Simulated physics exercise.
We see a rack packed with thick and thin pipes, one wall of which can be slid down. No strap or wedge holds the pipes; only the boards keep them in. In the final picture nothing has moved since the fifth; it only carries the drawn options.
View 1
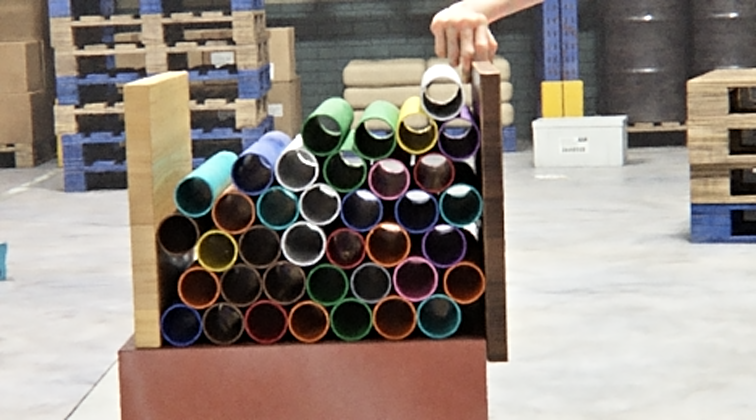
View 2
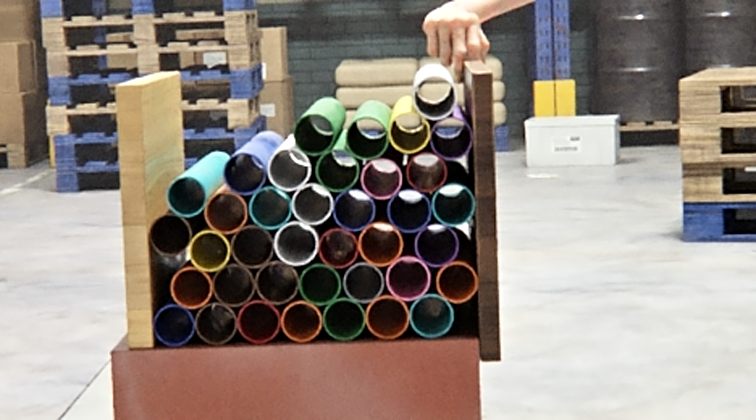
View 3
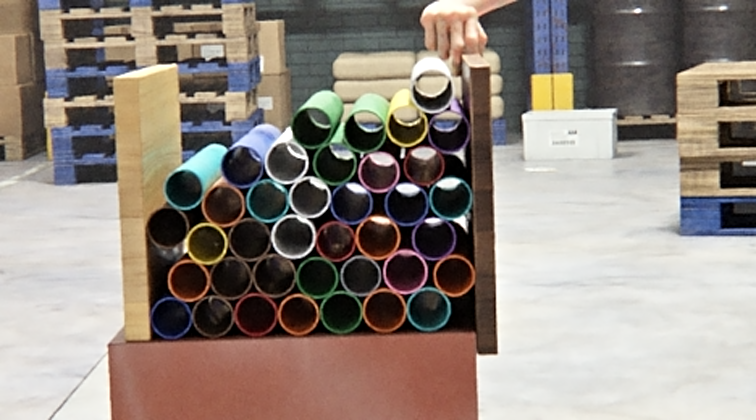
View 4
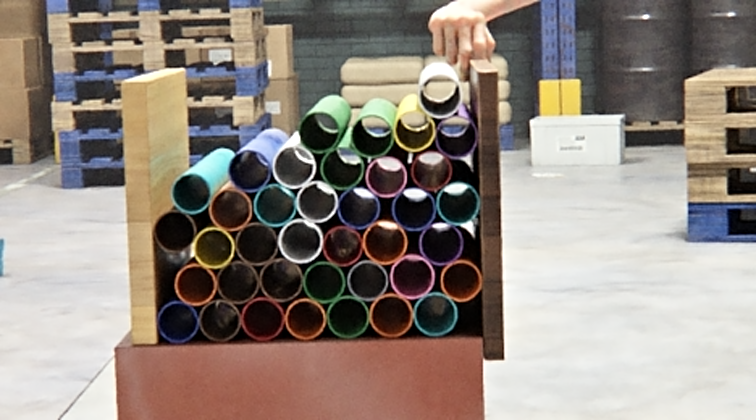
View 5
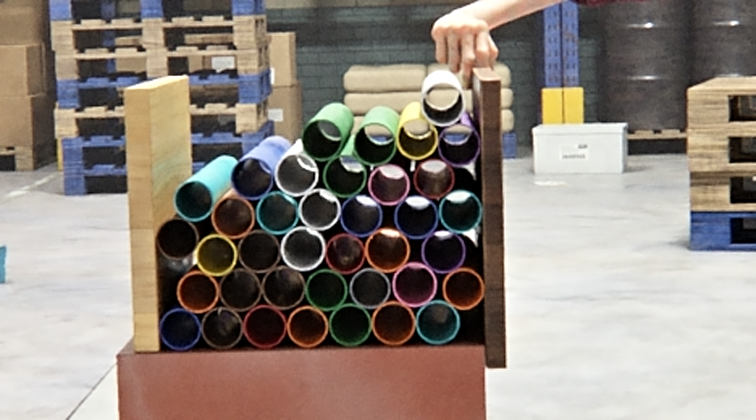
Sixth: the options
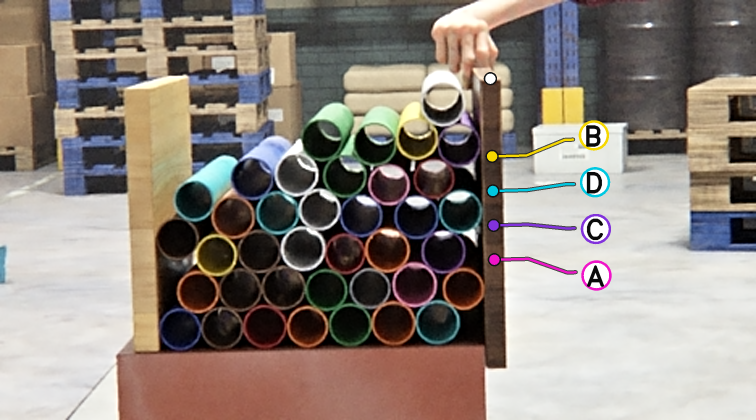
Colorful pipes sat stacked between two upright boards on a reddish-brown base while a hand gripped the top of the right board; nothing shifted in the stack, though the whole view wobbled slightly.
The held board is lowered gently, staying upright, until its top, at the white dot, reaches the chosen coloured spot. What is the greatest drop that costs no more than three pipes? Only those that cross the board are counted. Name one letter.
No lower than C.
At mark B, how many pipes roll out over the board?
It comes to none.
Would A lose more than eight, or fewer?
At A, fewer than eight.
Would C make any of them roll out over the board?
Yes, at C.
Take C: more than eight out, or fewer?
Fewer than eight.
On the copy, A at (495, 260); B at (492, 156); C at (494, 225); D at (493, 190); the white dot at (491, 78).
On C. First, top of the board (481, 148).
Then, top of the board (483, 224).
Finally, top of the board (483, 225), two out over the board.
By contrast, A more than three out over the board; B none out over the board; D none out over the board.
